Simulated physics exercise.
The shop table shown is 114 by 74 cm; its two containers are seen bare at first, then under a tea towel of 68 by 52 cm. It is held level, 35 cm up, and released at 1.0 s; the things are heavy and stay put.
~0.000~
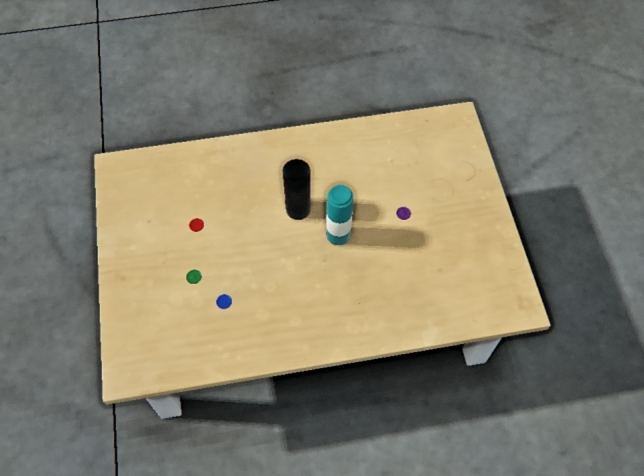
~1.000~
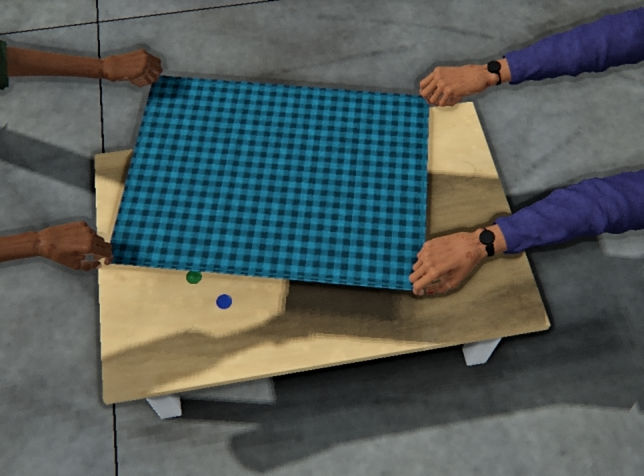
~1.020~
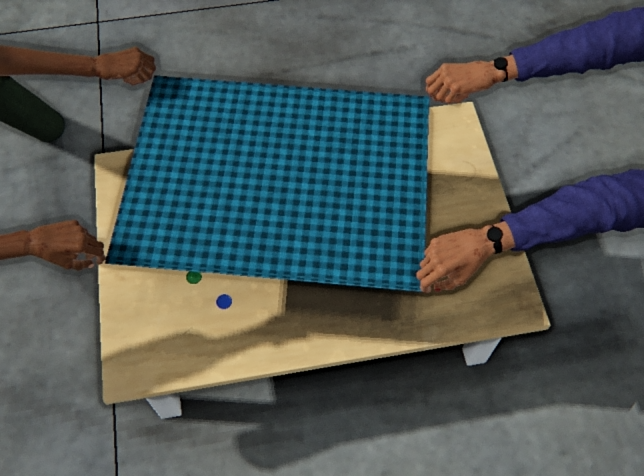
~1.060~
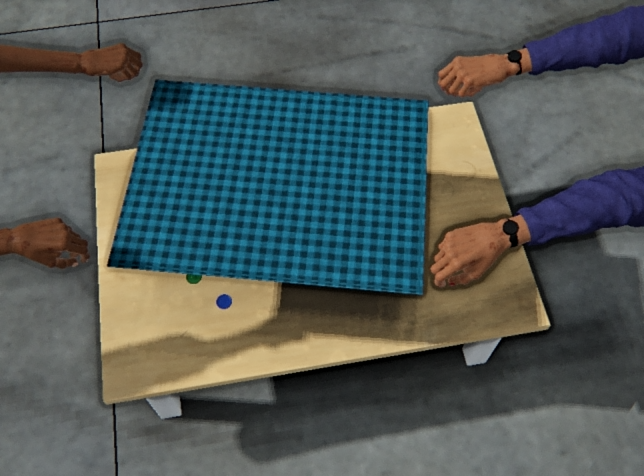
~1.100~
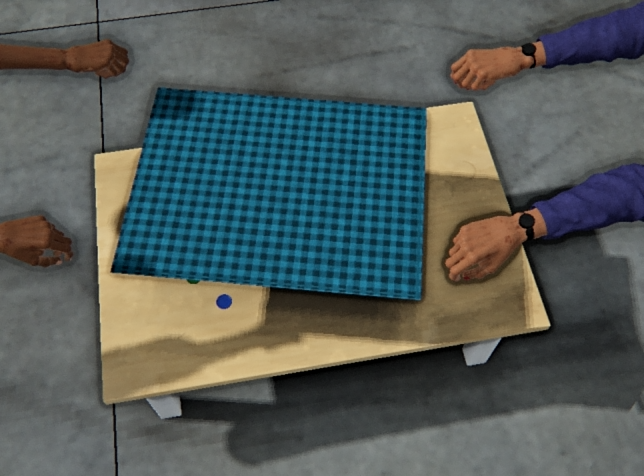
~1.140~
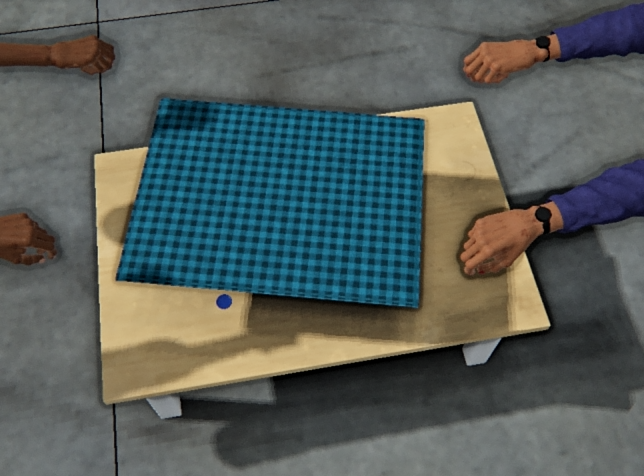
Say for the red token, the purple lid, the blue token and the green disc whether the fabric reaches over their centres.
In order: The red token vanishes under it; the purple lid still shows; the blue token ends under the cloth; the green disc gets covered.
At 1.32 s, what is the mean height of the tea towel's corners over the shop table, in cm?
About 0 cm.
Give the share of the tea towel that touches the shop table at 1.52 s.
Some 25 per cent.
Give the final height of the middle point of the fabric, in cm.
Some 14 cm up.
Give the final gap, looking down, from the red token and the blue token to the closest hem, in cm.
Roughly 3 cm, 2 cm.
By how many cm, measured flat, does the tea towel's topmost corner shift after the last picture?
About 14 cm.
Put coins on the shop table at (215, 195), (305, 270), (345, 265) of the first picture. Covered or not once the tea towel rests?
The first vanishes under it; the second gets covered; the third vanishes under it.
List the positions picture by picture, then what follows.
Red token (196, 225); purple lid (404, 213); blue token (224, 301); green disc (194, 277); black cup (296, 170), 20 cm tall; teal jar (341, 194), 22 cm tall, in the first frame.
Tea towel corners (105, 263) (154, 75) (429, 97) (423, 291); highest point 35 cm, lowest 35 cm, in the second frame.
Tea towel corners (105, 263) (154, 76); highest point 35 cm, lowest 35 cm, in the third frame.
Tea towel corners (107, 267) (156, 80); highest point 33 cm, lowest 33 cm, in the fourth frame.
Tea towel corners (111, 273) (158, 88); highest point 30 cm, lowest 30 cm, in the fifth frame.
Tea towel corners (116, 281) (162, 99) (424, 120) (418, 308); highest point 27 cm, lowest 26 cm, in the sixth frame.
By 1.3 s, 15 % of it is down, spanning 62 by 58 cm, above green disc, red token, blue token.
By 1.5 s, 25 % of it is down, spanning 65 by 57 cm, above purple lid, green disc, red token, blue token.
By 1.7 s, 25 % of it is down, spanning 62 by 55 cm, above green disc, red token, blue token.
By 1.9 s, 30 % of it is down, spanning 62 by 56 cm, above green disc, red token, blue token.
By 2.7 s, 30 % of it is down, spanning 63 by 56 cm, above green disc, red token, blue token.
